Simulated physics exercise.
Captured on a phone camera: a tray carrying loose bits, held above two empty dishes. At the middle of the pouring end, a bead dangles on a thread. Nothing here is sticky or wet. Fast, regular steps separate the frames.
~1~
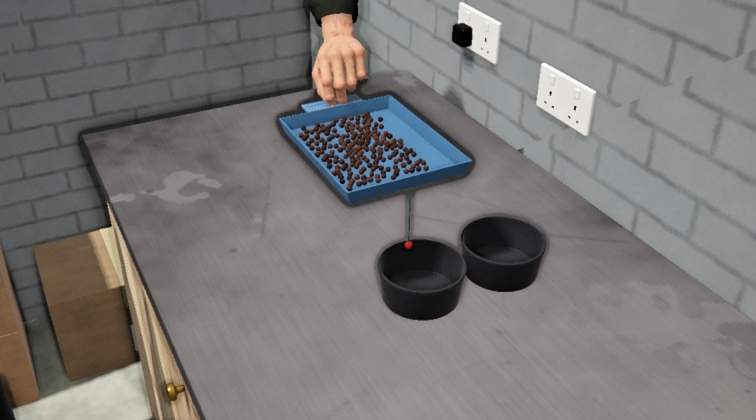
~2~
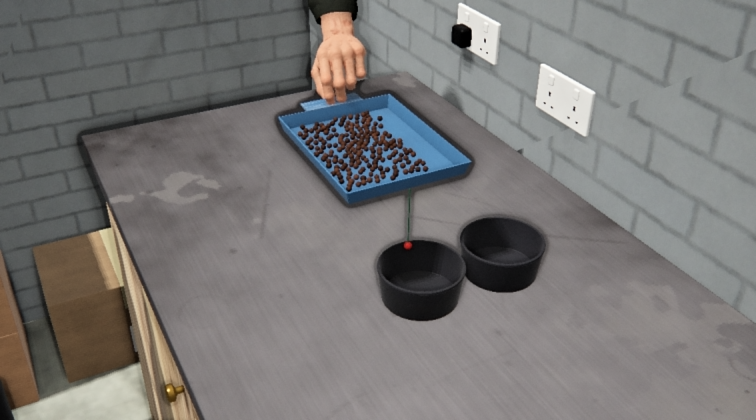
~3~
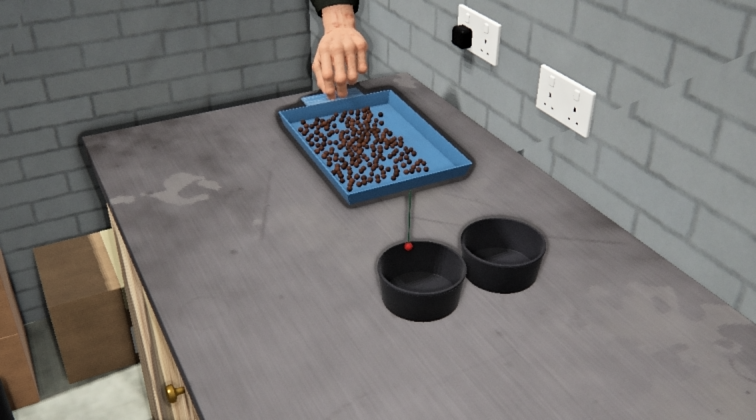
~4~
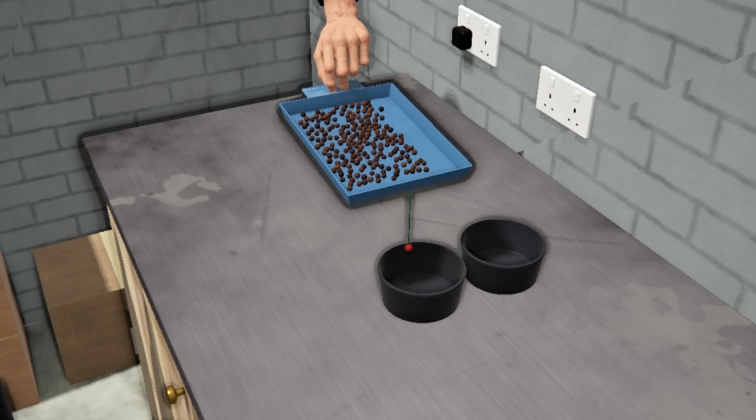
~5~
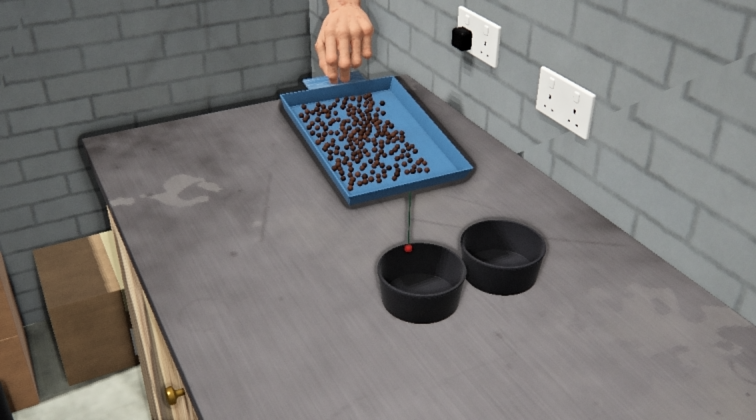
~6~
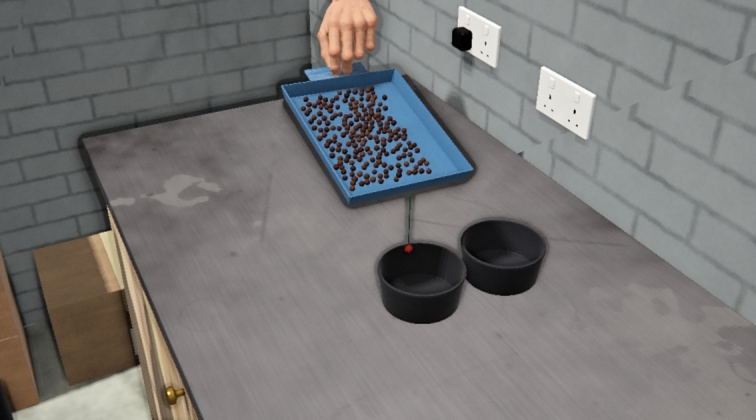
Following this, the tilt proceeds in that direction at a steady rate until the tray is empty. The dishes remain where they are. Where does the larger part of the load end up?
I'd say most of it lands in the left one, honestly.
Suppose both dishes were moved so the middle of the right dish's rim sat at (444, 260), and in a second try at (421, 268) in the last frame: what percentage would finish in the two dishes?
You'd see roughly 70 per cent first and roughly 60 per cent second.
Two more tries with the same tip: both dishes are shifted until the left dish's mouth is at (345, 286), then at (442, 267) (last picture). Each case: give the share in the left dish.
Trial 1 about 0 %, trial 2 about 70 %.
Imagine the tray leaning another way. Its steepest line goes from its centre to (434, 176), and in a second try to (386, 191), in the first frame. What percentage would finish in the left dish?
It comes to about 30 per cent the first time and about 30 per cent the second.
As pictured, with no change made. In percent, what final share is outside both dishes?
30 %.
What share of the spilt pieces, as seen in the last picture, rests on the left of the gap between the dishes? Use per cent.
It comes to about 50 percent.
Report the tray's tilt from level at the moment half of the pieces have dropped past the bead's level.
About 100° of tilt.
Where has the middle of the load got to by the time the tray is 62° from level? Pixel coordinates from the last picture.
Somewhere near pixel (417, 170).
Soon after the last picture, tray tipped steeply; nearly all on the tray; a stray few in the left dish; a stray few in the right dish; a stray few outside both; a stray few in the air.
A little later, tray tipped past a quarter turn; a small part on the tray; about a third in the left dish; a small part in the right dish; a small part outside both; about a quarter in the air.
Later still, tray tipped past a quarter turn; about half in the left dish; about a quarter in the right dish; about a quarter outside both.
At rest, tray tipped past a quarter turn; about half in the left dish; about a quarter in the right dish; about a quarter outside both.
